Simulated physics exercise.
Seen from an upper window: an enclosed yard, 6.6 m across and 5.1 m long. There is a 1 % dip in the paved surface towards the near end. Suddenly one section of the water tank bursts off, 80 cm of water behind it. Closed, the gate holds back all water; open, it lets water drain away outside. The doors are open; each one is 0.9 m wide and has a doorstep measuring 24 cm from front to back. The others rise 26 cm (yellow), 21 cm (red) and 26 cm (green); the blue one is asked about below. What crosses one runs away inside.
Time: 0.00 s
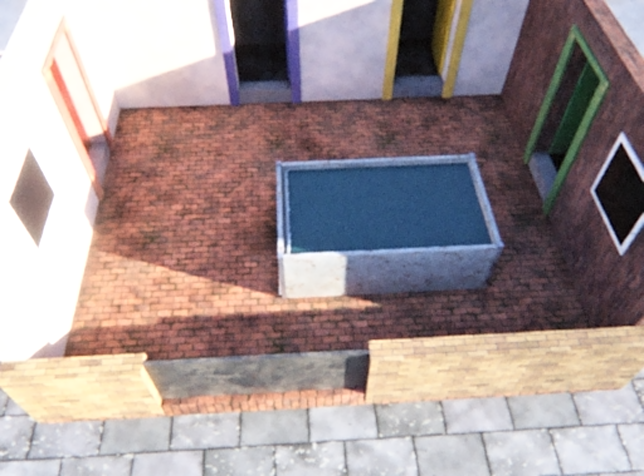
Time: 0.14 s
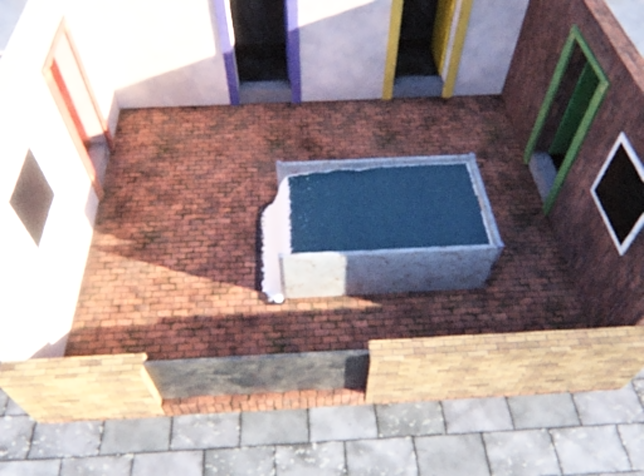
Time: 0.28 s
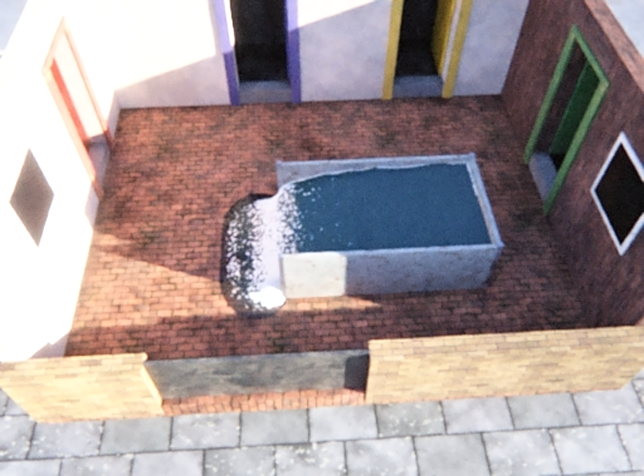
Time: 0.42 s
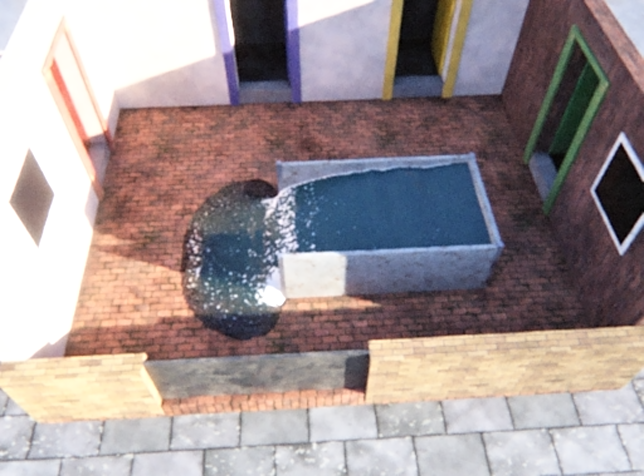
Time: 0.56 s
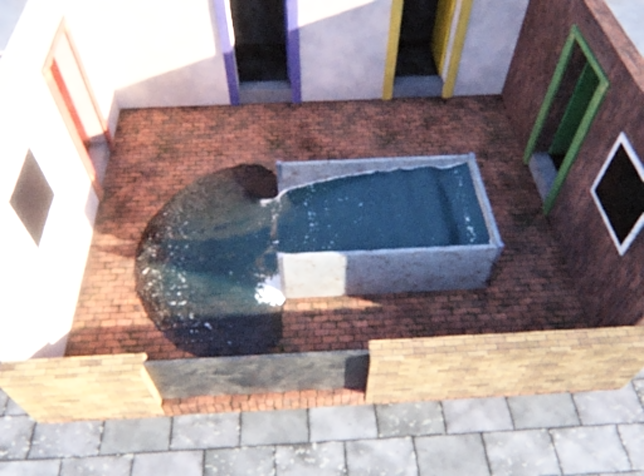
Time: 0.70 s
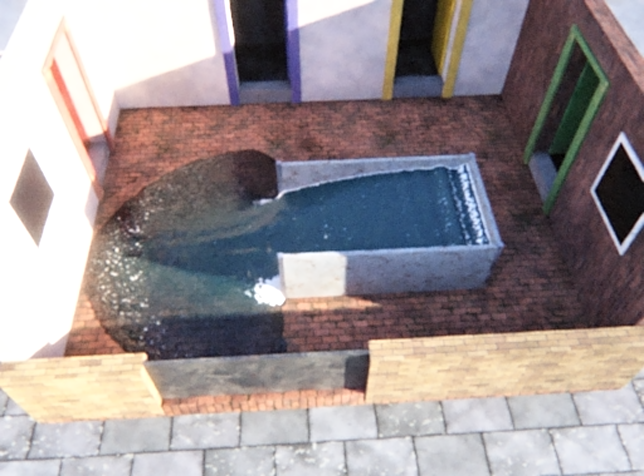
A pale stone tank of dark blue water stands in a brick-paved, walled yard, seen from high above. Blue-violet and yellow doorways open at the back, with a red one left, a green one right, and a dark grey gate in the low tan front wall. The tank's left end bursts and foaming water pours out, fanning leftward across the bricks towards the left wall while the tank's level drops, the camera still.
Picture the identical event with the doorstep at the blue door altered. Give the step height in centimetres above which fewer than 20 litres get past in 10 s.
7 cm.
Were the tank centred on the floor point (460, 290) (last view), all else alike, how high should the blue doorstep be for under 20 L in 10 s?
Then about 12.0 centimetres at the least.
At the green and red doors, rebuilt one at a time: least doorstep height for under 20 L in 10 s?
Some 13.5 cm for green, some 20 cm for red.
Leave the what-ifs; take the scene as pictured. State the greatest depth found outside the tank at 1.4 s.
I'd estimate roughly 48 cm.
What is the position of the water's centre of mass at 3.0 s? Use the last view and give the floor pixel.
Centre of mass: About (209, 242) px.
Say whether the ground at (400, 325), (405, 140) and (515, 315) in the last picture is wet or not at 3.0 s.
Listed order - unwetted, unwetted, unwetted.
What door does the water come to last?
That would be the green door.
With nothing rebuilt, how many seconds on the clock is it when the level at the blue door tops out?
Roughly 5.0 s.
After 1.4 s water covers 35 % of the floor, deepest (48 cm) near (60, 378); it has not reached the blue door.
After 3.0 s water covers 45 % of the floor, deepest (38 cm) near (119, 117); 6 cm at the blue door, 0 litres in over its 27 cm doorstep.
After 10.0 s water covers 100 % of the floor, deepest (19 cm) near (435, 370); 5 cm at the blue door, 0 litres in over its 27 cm doorstep.
At the blue door as built, the water arrived by 2.9 s and peaked near 13 cm at 4.8 s.
Run again over the same 10 s with other heights there, 30 litres in over 6 cm, 11 litres over 8.5 cm. The limit of 20 litres is kept from about 7 cm up.
